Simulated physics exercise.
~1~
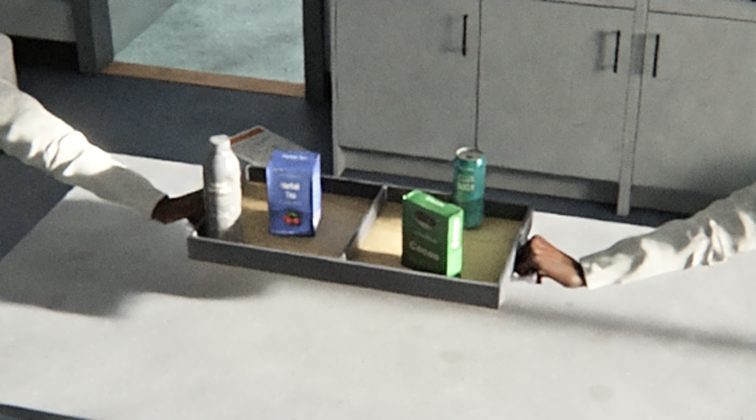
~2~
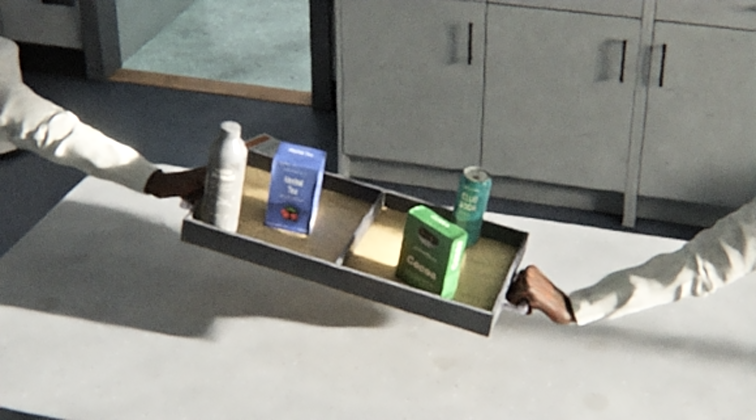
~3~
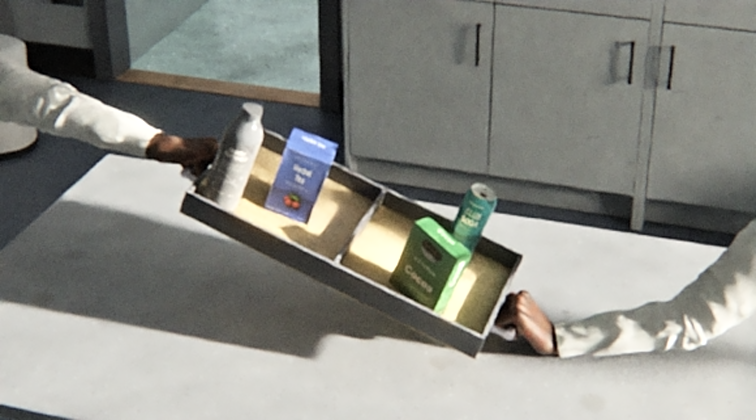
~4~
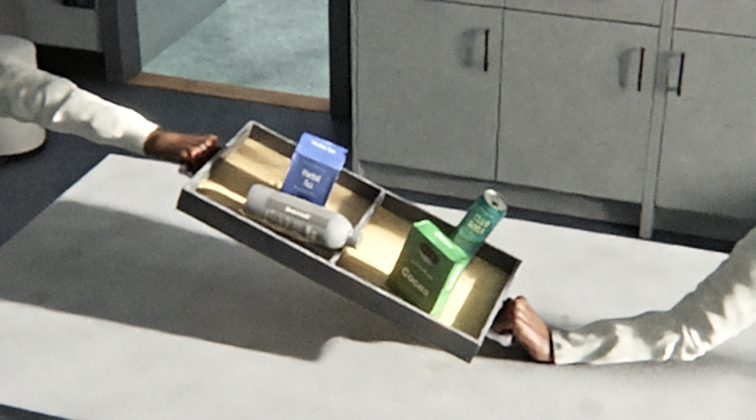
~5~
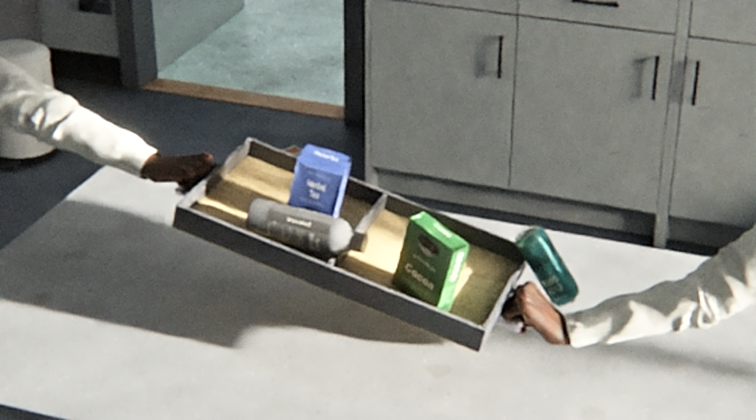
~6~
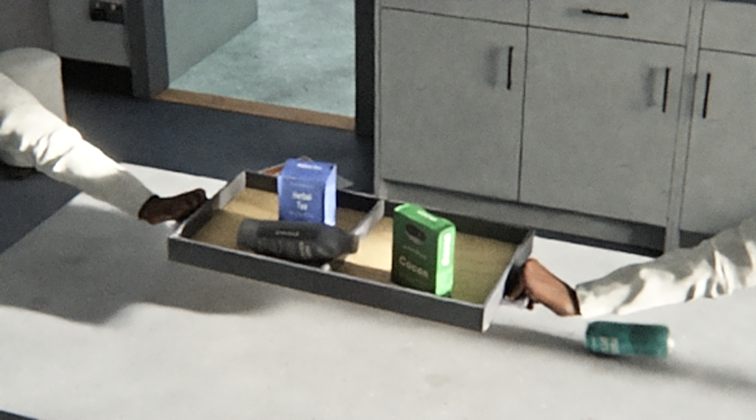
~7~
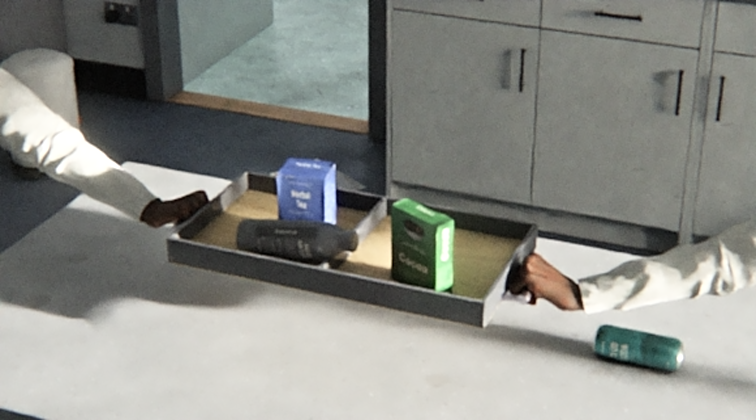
At the start, two hands hold a divided tray level above a pale table, carrying a grey bottle, a blue carton, a green packet and a turquoise can, all upright. The hands tip the tray so its right side drops, and the items lean with it. The bottle topples onto its side against the cross bar while the can tilts at the right rim. As the tray starts to level, the can tumbles over the right edge and lands on the table. Finally the tray is level again, with the bottle lying down, the carton and packet standing, and the can on its side on the table.
